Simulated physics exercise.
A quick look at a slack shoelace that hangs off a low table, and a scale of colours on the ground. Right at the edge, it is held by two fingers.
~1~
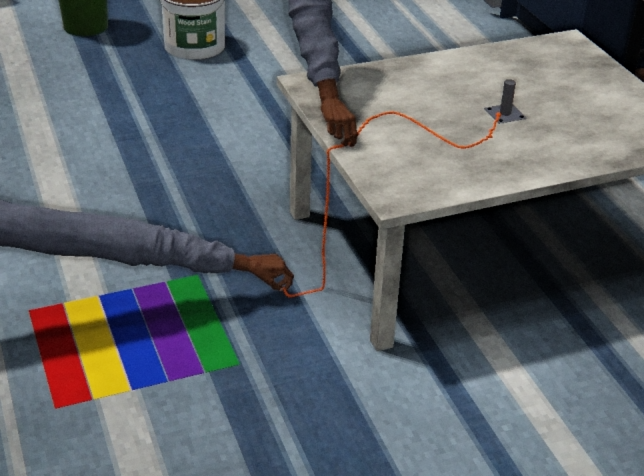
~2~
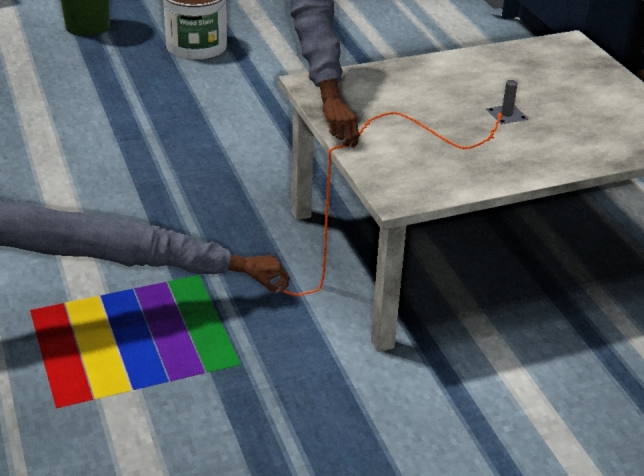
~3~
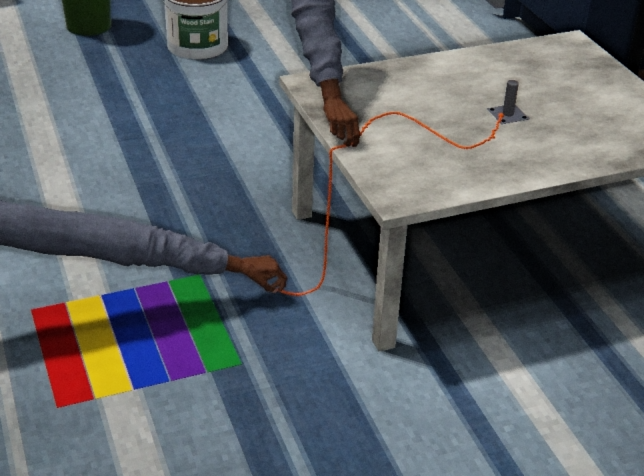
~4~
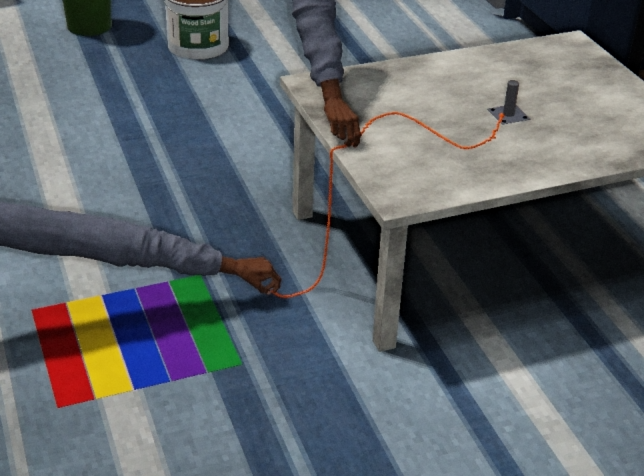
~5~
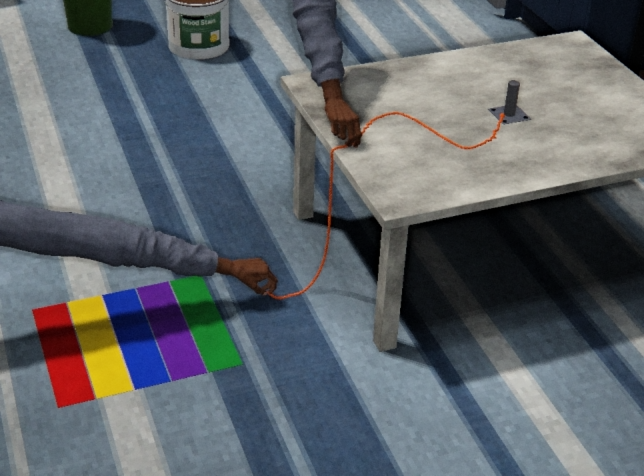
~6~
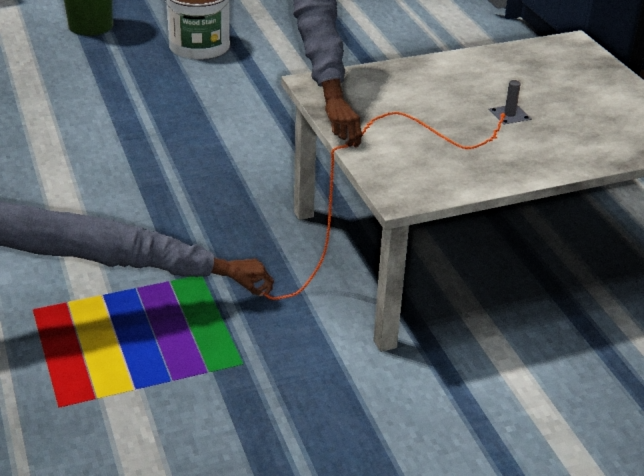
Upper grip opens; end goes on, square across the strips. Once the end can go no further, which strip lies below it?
The red strip lies below it.
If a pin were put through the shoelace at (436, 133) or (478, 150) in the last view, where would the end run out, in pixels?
Per try (px, approx.): (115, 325); (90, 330).
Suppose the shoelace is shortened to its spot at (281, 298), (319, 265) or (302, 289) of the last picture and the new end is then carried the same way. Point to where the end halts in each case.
Try by try, around (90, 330), (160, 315) and (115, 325).
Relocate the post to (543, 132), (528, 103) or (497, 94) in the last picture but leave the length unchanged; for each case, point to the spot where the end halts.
Pixels, try by try: About (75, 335), (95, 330), (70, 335).
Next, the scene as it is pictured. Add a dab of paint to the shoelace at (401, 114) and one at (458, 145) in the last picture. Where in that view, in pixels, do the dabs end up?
To (341, 145) for the first and to (414, 132) for the second.
Soon after, end near (124, 323); over blue.
Then, end near (81, 332); over yellow.
At full stretch, end near (57, 337); over red. The red one.
